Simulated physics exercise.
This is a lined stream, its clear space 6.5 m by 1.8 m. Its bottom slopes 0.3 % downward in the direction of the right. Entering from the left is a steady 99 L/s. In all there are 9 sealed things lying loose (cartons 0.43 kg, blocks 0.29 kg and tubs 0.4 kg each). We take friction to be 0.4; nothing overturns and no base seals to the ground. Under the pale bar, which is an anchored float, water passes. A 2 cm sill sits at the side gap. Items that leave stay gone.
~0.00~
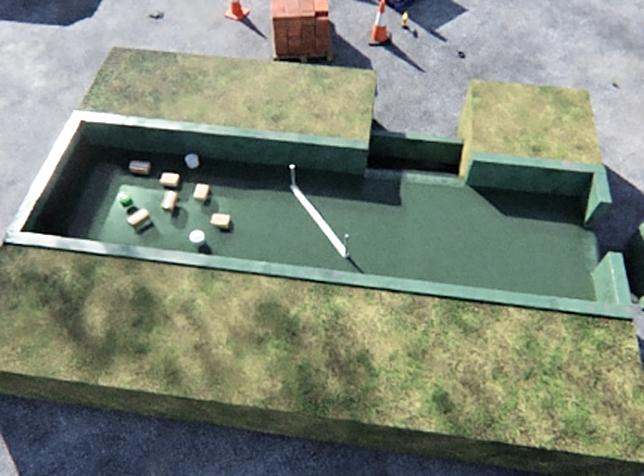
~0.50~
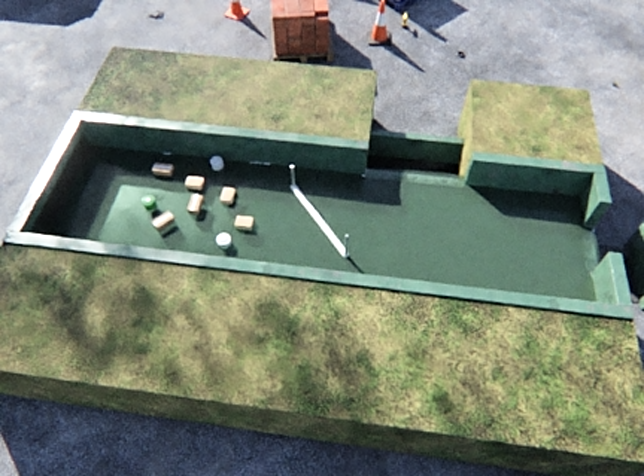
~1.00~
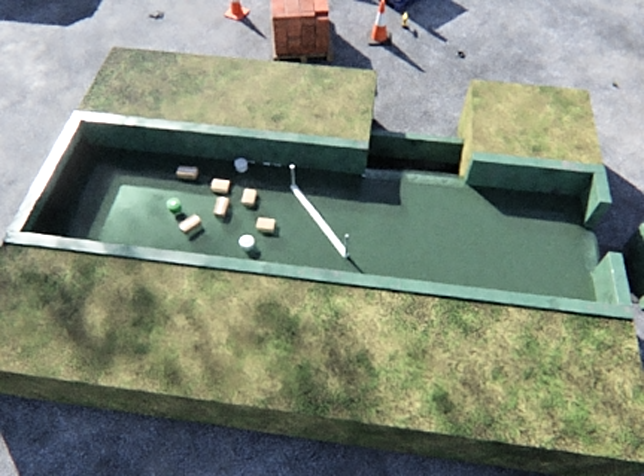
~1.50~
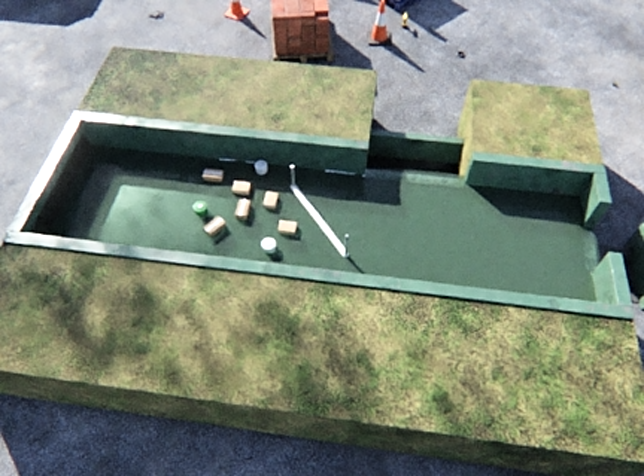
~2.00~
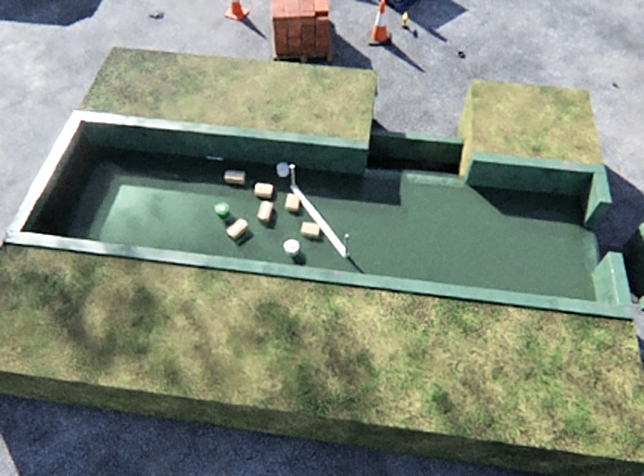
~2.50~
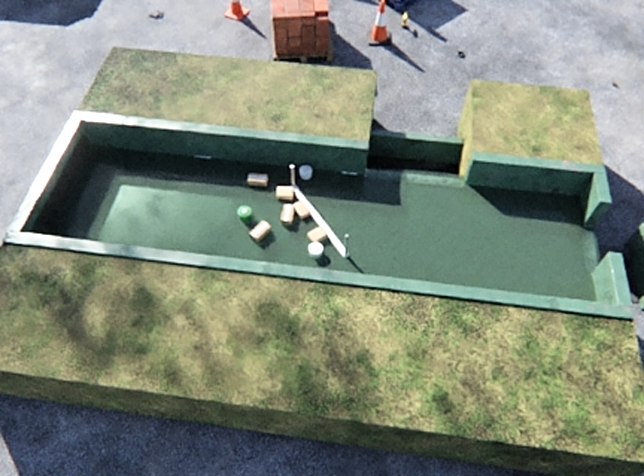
A cluster of tan blocks and small tubs, one of them green, drifted rightward together along a green-walled channel of water, until the leading blocks reached the slanted pale bar and bunched up beside it.
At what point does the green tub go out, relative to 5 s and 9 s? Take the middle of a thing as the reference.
The green tub goes out after 9 s, or never.
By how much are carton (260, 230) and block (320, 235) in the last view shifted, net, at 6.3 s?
First: 250 cm. Second: 200 cm.
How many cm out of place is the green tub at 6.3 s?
Shift: About 250 cm.
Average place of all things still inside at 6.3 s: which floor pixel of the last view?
They average out to somewhere around (346, 249).
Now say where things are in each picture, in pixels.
The green tub at (124, 197) floats; 8 cm deep round most things; 0 of 9 have shifted, in the first frame.
The green tub at (148, 200) floats, 31 cm from its start; about 1190 L in view; 9 of 9 have shifted, in the second frame.
The green tub at (173, 203), afloat, 64 cm from its start; 9 cm deep round most things; 9 of 9 have shifted, in the third frame.
The green tub at (200, 206) floats, 98 cm from its start; about 1200 L in view; 9 of 9 have shifted, in the fourth frame.
The green tub at (222, 209) floats, 126 cm from its start; 10 cm deep round most things; 9 of 9 have shifted, in the fifth frame.
The green tub at (244, 211), afloat, 154 cm from its start; 10 cm deep round most things; 9 of 9 have shifted, in the sixth frame.
After 3.5 s the green tub is near (291, 216), 2.1 m from its start, afloat; 0 of 9 are out; 9 afloat.
After 6.3 s the green tub is near (323, 253), 2.6 m from its start, afloat; 1 of 9 are out; 8 afloat.
After 10.0 s the green tub is near (435, 273), 3.9 m from its start, afloat; 2 of 9 are out; 7 afloat.
After 14.0 s the green tub is near (536, 271), 5.0 m from its start, afloat; 3 of 9 are out; 6 afloat.
